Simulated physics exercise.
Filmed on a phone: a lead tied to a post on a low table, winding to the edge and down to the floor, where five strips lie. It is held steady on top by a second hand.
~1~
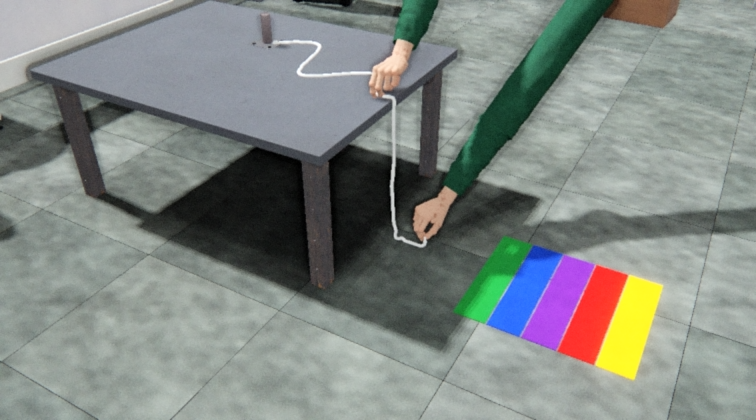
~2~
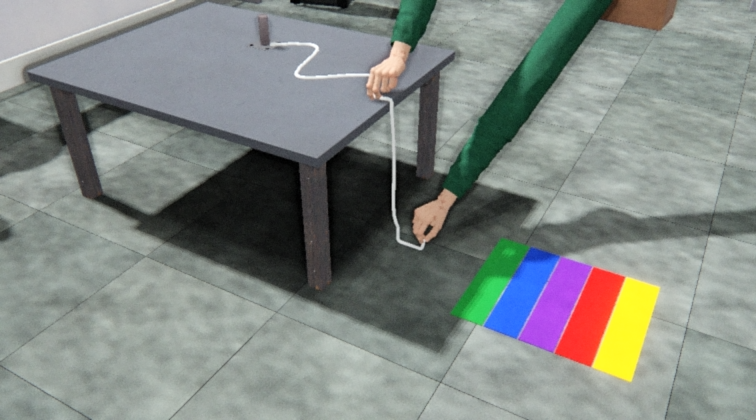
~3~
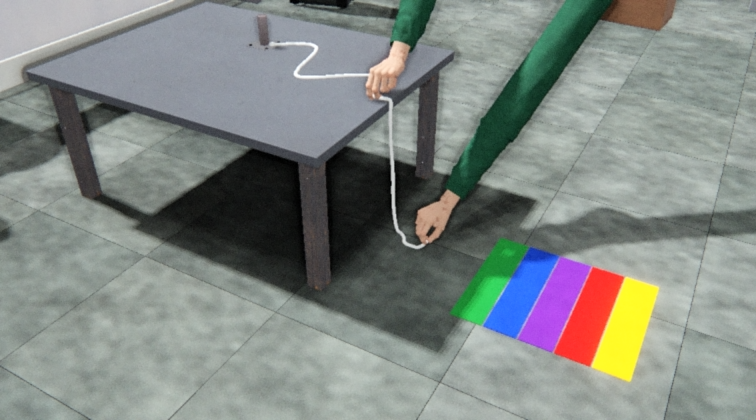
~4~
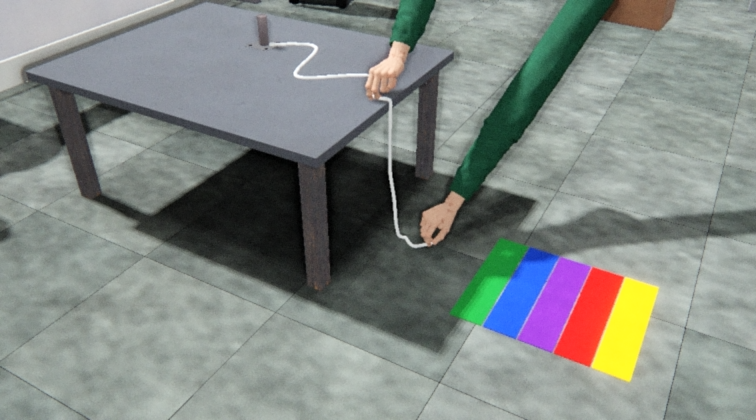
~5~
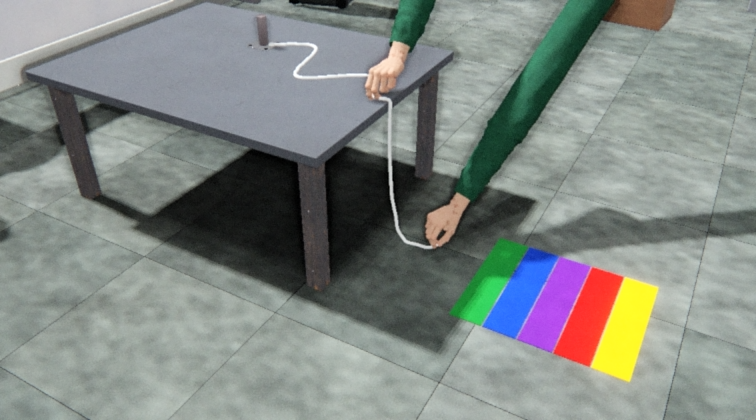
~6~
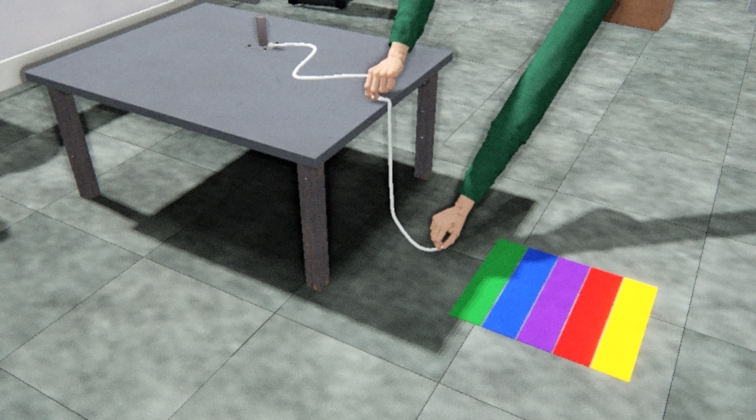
Green-sleeved hand drawing the low end of a white cord slightly right near coloured floor strips, another hand resting at the table edge.
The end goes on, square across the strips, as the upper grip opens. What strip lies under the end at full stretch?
The yellow one.
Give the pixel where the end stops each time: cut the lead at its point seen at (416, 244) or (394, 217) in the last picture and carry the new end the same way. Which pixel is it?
The pixels are (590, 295) and (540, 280), in that order.
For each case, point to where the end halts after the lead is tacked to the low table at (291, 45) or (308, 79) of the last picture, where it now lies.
In order, the pixels are (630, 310) and (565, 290).
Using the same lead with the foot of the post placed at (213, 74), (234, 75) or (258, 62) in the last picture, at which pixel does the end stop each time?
Going through them in sequence: (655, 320), (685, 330) and finally (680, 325).
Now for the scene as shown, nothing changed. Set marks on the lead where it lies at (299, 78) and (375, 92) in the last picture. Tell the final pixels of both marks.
About (366, 80), and the other about (453, 138).
A little later, end near (575, 292); over purple.
Next, end near (615, 305); over yellow.
When it is tight, end near (641, 314); over yellow. It gets as far as the yellow strip.
